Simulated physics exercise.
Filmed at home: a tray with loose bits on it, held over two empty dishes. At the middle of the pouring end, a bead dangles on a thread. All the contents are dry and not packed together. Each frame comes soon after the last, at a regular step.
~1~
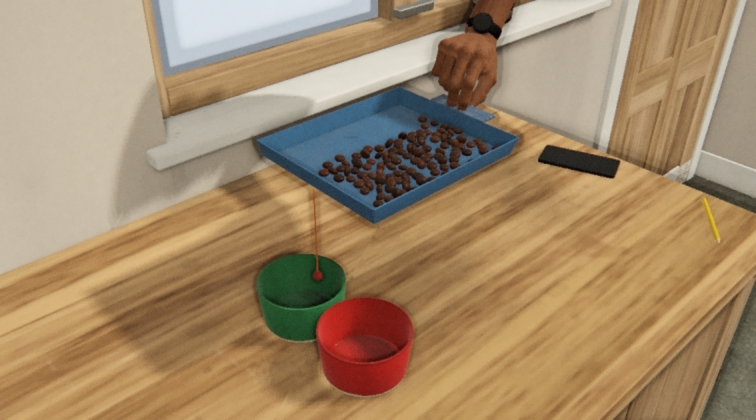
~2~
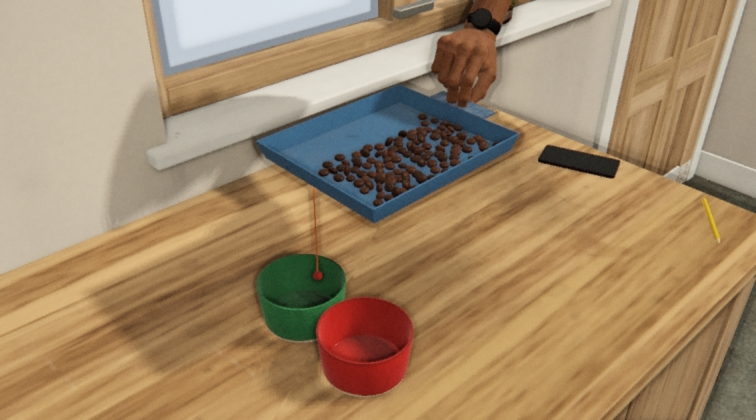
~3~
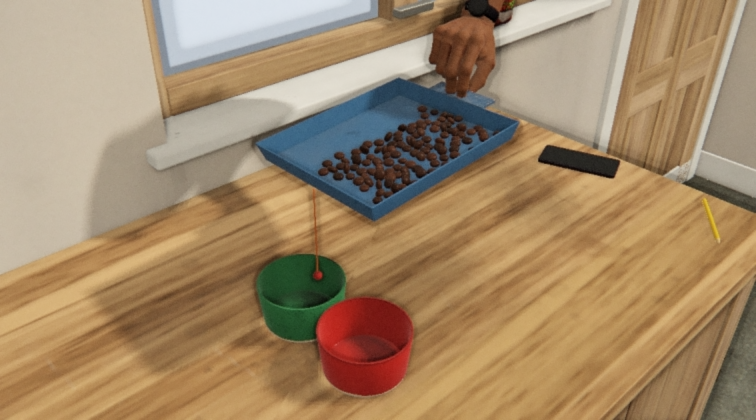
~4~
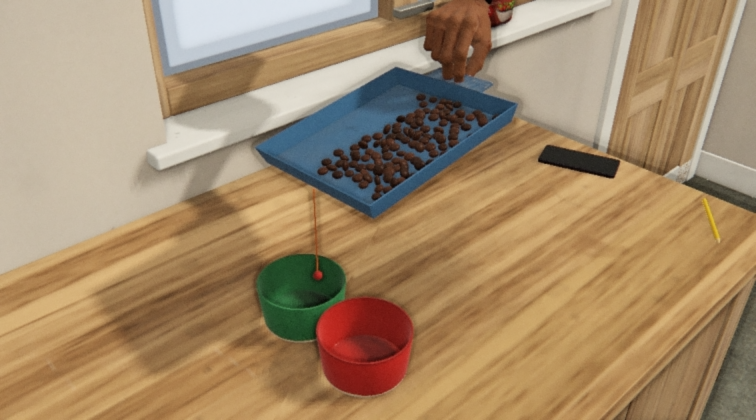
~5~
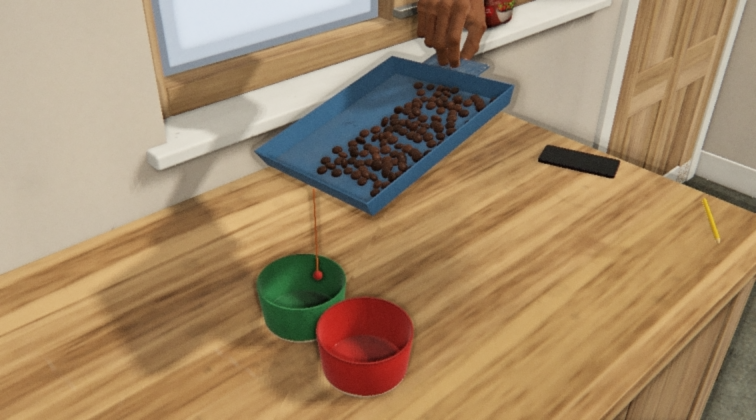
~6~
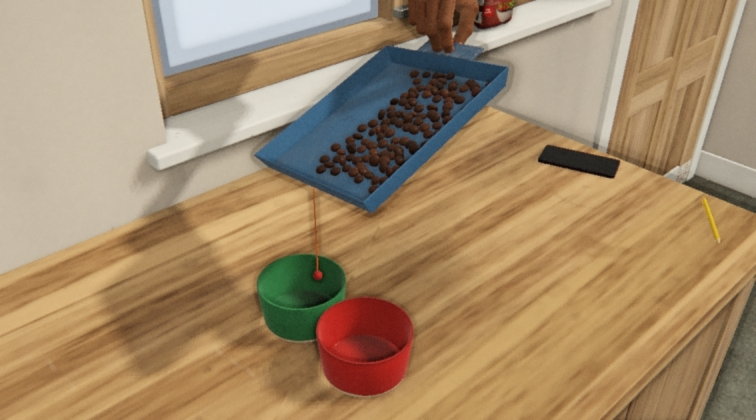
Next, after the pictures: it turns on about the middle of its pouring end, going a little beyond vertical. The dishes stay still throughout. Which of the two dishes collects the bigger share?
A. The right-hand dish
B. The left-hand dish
(B) The left-hand dish.
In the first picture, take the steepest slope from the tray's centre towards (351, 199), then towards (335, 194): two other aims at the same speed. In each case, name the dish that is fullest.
Results - the dish on the right side first, the dish on the right side second.
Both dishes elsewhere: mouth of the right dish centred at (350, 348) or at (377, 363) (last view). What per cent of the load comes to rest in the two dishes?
About 30 per cent, then about 10 per cent.
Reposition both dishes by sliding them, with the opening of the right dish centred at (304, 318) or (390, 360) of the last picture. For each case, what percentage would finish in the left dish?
Trial 1 about 80 %, trial 2 about 0 %.
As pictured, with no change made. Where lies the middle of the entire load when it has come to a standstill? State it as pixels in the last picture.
I'd place the middle at about (265, 300).
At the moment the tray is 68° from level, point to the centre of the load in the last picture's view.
About (289, 171).
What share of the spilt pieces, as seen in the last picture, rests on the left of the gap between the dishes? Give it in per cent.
Close to 100 per cent.
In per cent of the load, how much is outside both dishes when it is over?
Something near 70 in every hundred.
Shortly afterwards, tray tipped steeply; all but a few on the tray; a little in the air.
Next, tray tipped past a quarter turn; a little on the tray; near a quarter in the left dish; near half outside both; near a quarter in the air.
Some moments later, tray tipped past a quarter turn; near a third in the left dish; near two thirds outside both.
In the end, tray tipped past a quarter turn; none at all in the right dish; near a third in the left dish; near two thirds outside both.
